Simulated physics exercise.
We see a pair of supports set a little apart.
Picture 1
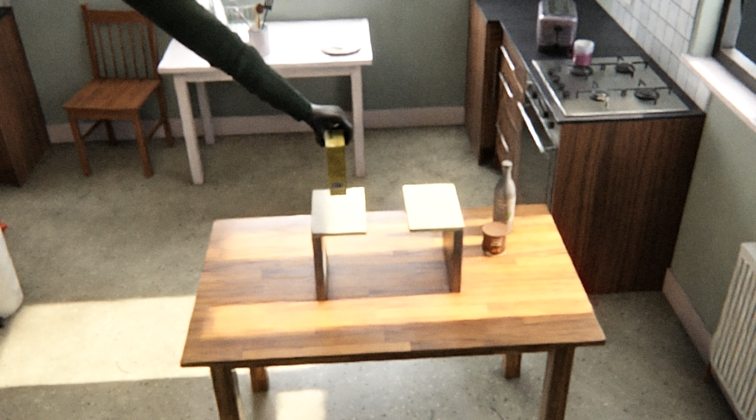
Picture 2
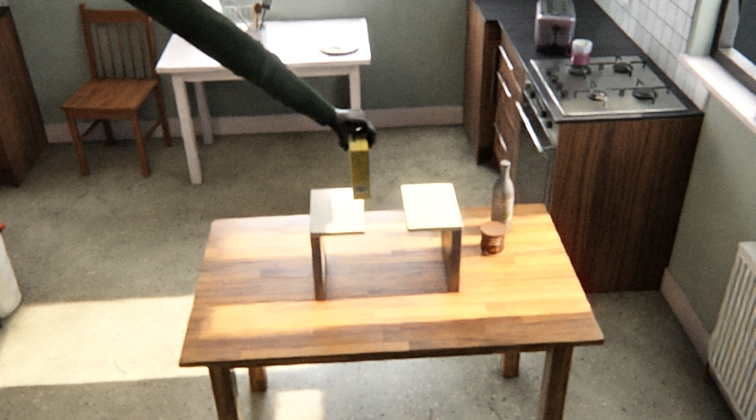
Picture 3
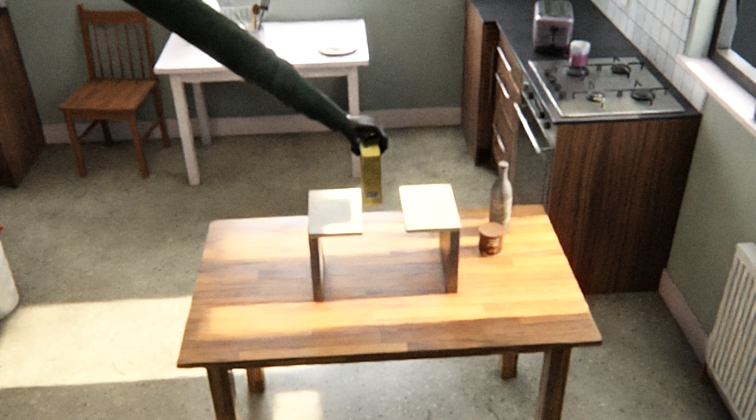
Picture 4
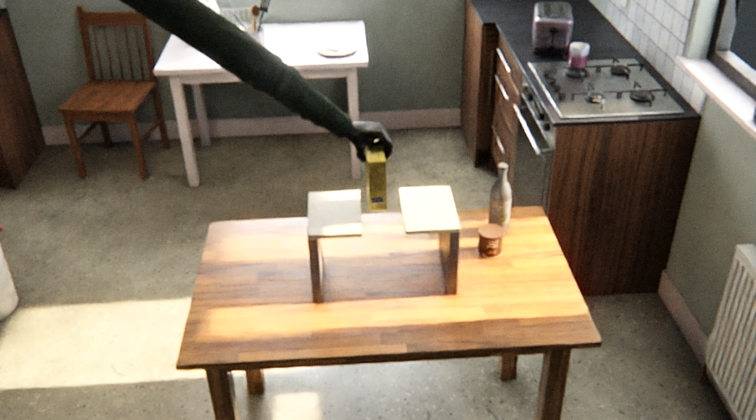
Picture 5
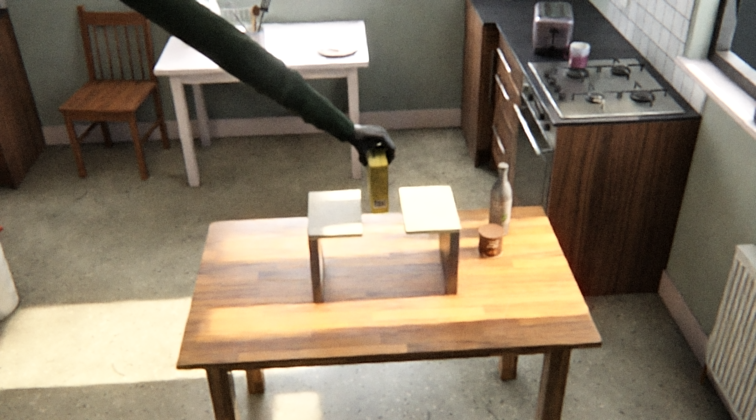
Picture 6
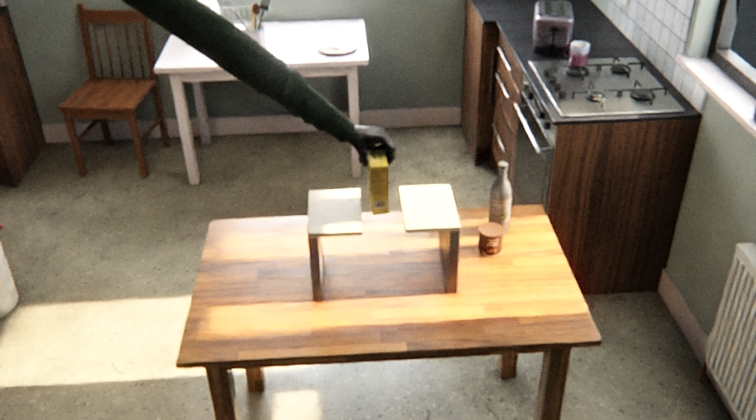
In the video, a dark-sleeved arm with a black-gloved hand carries a yellow packet a short way rightward and slightly down above a wooden table, then holds it nearly still over the gap between two supports beside a grey bottle.
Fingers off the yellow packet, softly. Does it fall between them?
In the end the packet goes down the gap.
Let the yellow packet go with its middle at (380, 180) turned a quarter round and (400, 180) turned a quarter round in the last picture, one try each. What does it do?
First try: It stays on top; second try: It lodges.
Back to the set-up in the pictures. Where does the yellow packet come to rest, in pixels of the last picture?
Near (380, 253).
Then, 0.20 s on from there, yellow packet shifted a little near (378, 193).
Then, 0.30 s on from there, yellow packet shifted about its own width near (379, 234).
Then, 0.50 s on from there, yellow packet shifted well along near (380, 253).
In the end, moved from the start, yellow packet; the other 2 unmoved. At the end, from the last picture's camera, yellow packet near (380, 253). The packet reaches the table.
